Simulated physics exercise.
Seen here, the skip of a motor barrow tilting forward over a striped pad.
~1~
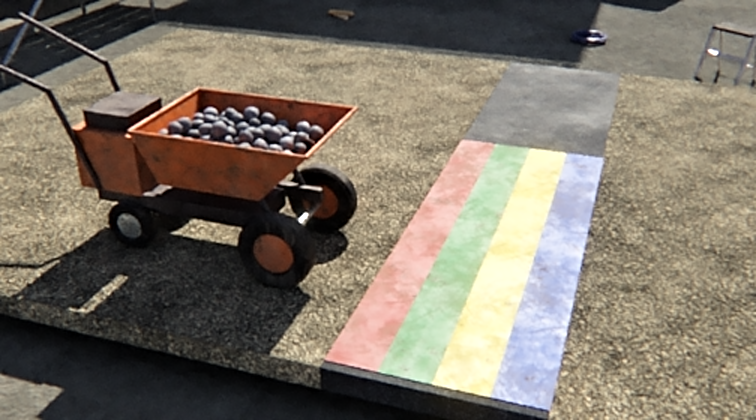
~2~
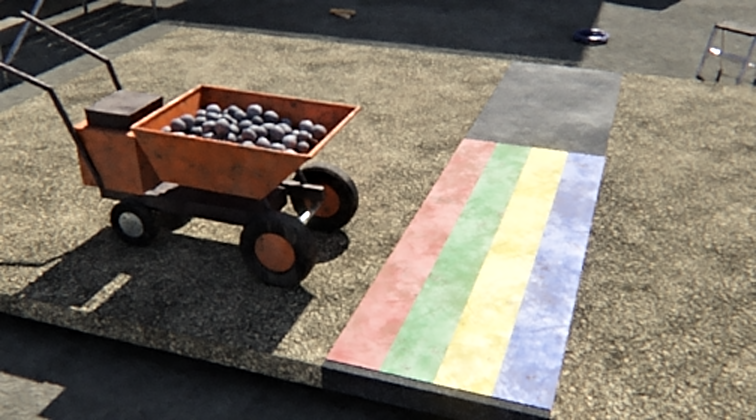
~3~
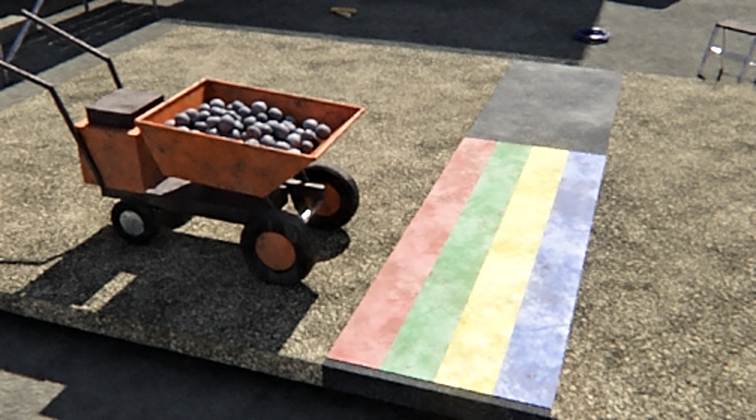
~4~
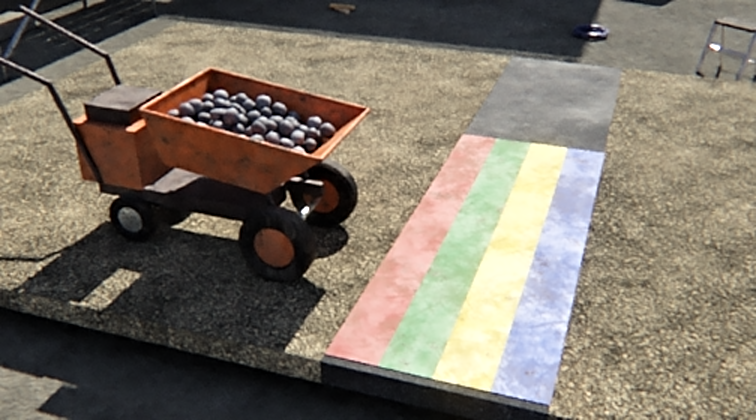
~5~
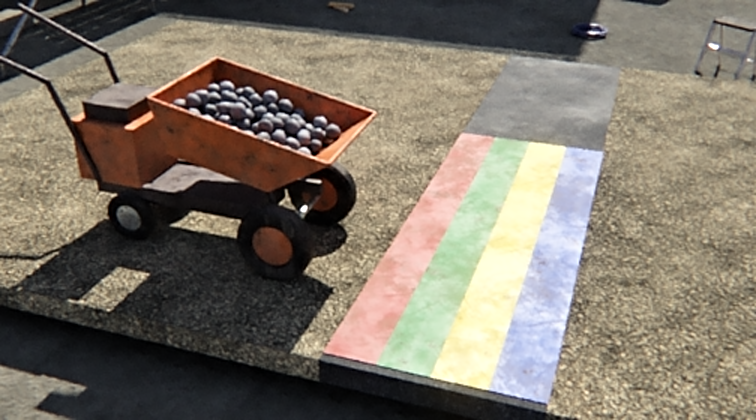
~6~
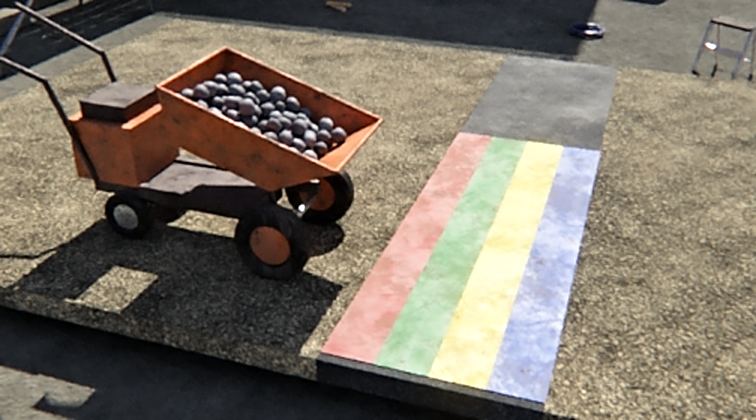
An orange skip full of round, dark cobbles slowly tilted forward on a motor barrow, its back rising steadily, while the wheels stayed put beside a pad striped red, green, yellow and blue.
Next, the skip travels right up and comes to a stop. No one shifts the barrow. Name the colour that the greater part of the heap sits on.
Green.
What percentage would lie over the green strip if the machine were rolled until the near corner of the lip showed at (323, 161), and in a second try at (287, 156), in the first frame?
First try: Around 40 %; second try: Around 40 %.
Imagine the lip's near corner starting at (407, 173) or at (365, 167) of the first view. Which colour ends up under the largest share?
At the first spot the strip in blue, at the second that yellow strip.
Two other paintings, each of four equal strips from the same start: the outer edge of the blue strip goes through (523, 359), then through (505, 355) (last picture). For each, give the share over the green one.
In turn, 40 and 30 in a hundred.
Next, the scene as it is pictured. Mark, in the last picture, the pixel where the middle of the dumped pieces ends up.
Resting centre, last frame: Roughly (458, 271).
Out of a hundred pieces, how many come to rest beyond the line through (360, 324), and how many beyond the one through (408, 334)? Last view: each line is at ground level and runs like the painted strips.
Roughly 100 and 60 percent.
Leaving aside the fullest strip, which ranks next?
The next one is that yellow strip.
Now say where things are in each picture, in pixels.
Lip of the skip (305, 158), level; top of the load (230, 134), round cobbles; red strip (371, 329); green strip (422, 340); yellow strip (475, 351); blue strip (531, 362), in the first picture.
Lip of the skip (309, 158), level; top of the load (226, 121), in the second picture.
Lip of the skip (314, 159), tipped barely; top of the load (220, 125), in the third picture.
Lip of the skip (320, 160), tipped a little; top of the load (224, 117), in the fourth picture.
Lip of the skip (328, 165), tipped a little; top of the load (219, 111), in the fifth picture.
Lip of the skip (335, 173), tipped clearly; top of the load (225, 104); red strip (368, 321); green strip (418, 332); yellow strip (471, 343); blue strip (526, 355), in the sixth picture.
Just after the last frame, skip tipped steeply; every one in the skip.
A moment on, skip tipped steeply; the larger part in the skip; about a tenth over the red strip; roughly a quarter over the green strip; just a few over the yellow strip; just a few falling.
Further on, skip tipped right over; about a tenth in the skip; about a tenth over the red strip; roughly half over the green strip; roughly a quarter over the yellow strip; about a tenth over the blue strip.
When it is over, skip tipped right over; just a few in the skip; roughly a quarter over the red strip; roughly a third over the green strip; roughly a third over the yellow strip; about a tenth over the blue strip; just a few off the paint.
